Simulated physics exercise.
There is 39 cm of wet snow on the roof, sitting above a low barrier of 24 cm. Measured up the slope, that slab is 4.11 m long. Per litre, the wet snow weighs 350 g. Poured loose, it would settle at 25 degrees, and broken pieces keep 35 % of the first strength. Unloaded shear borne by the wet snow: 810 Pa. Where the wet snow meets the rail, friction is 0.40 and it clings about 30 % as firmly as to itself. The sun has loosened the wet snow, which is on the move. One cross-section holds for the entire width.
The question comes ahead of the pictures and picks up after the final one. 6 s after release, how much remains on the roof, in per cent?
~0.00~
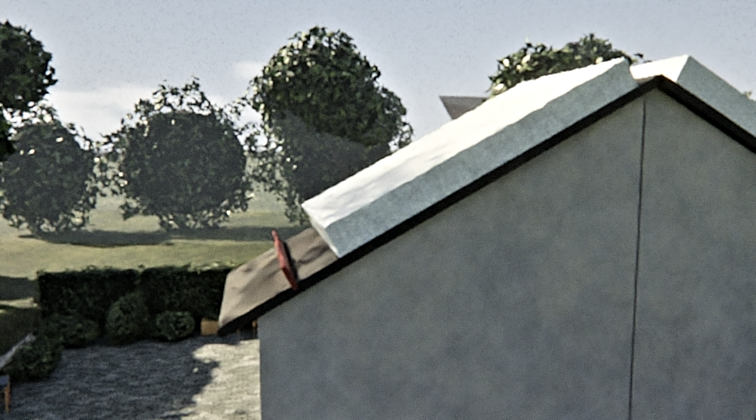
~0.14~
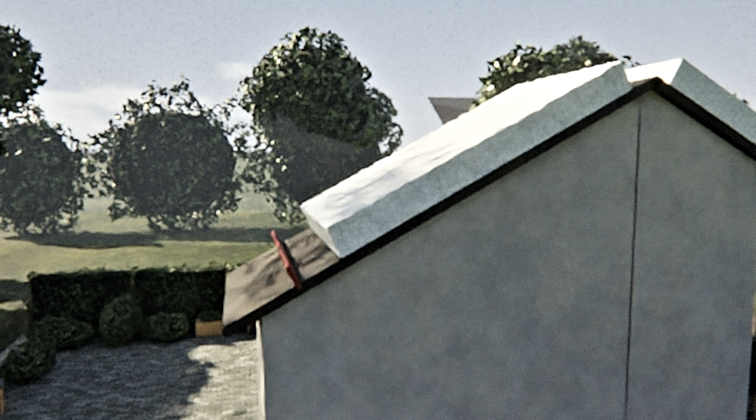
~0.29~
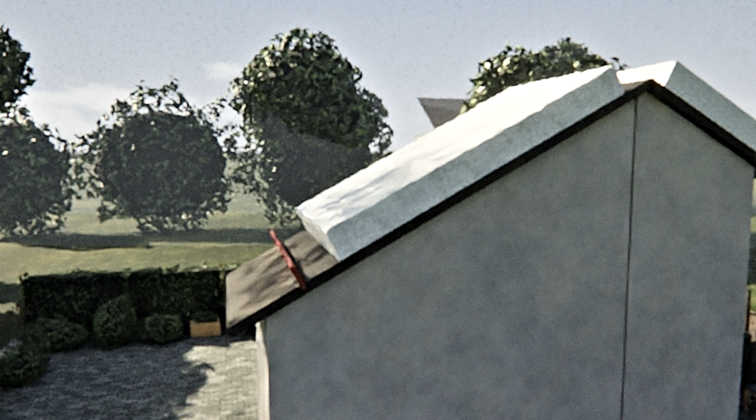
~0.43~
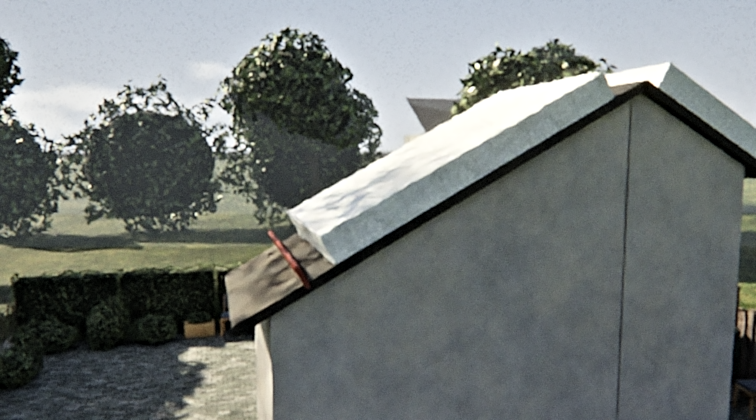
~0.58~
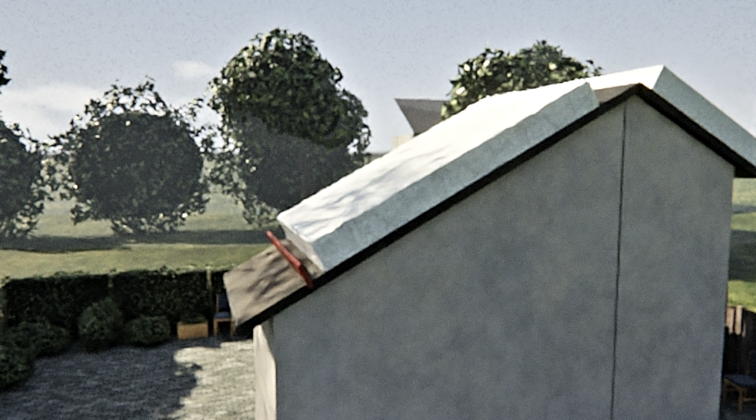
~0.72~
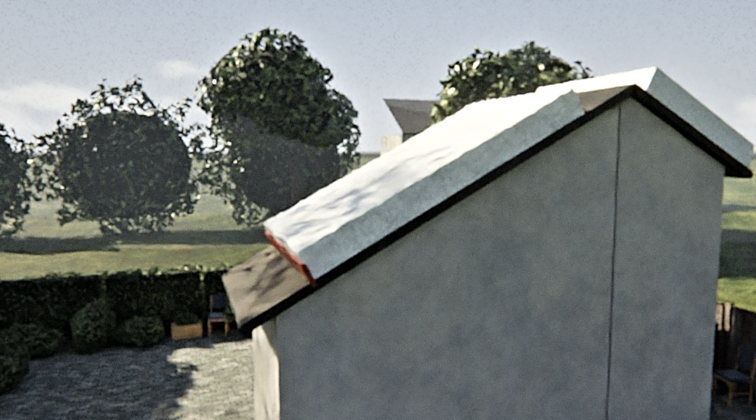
Roughly 64 per cent is still up there.
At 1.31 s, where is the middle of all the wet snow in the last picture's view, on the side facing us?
Near face, approx. (397, 207).
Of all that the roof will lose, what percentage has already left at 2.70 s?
Close to 80 in a hundred.
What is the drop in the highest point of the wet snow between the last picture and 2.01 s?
0.7 m.
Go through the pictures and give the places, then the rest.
In the first frame, foremost bit of the wet snow at (326, 232).
In the second frame, foremost bit of the wet snow at (328, 233), its middle shifted 2.1 cm.
In the third frame, foremost bit of the wet snow at (327, 236), its middle shifted 8.3 cm.
In the fourth frame, foremost bit of the wet snow at (322, 240), its middle shifted 19 cm.
In the fifth frame, foremost bit of the wet snow at (312, 247), its middle shifted 35 cm.
In the sixth frame, foremost bit of the wet snow at (300, 256), its middle shifted 55 cm, 2 % of it past the rail, in one piece.
After 1.31 s, 100 % of the snow is on the roof.
After 2.01 s, 82 % of the snow is on the roof.
After 2.70 s, 72 % of the snow is on the roof.
After 3.40 s, 66 % of the snow is on the roof.
After 6.00 s, 64 % of the snow is on the roof.
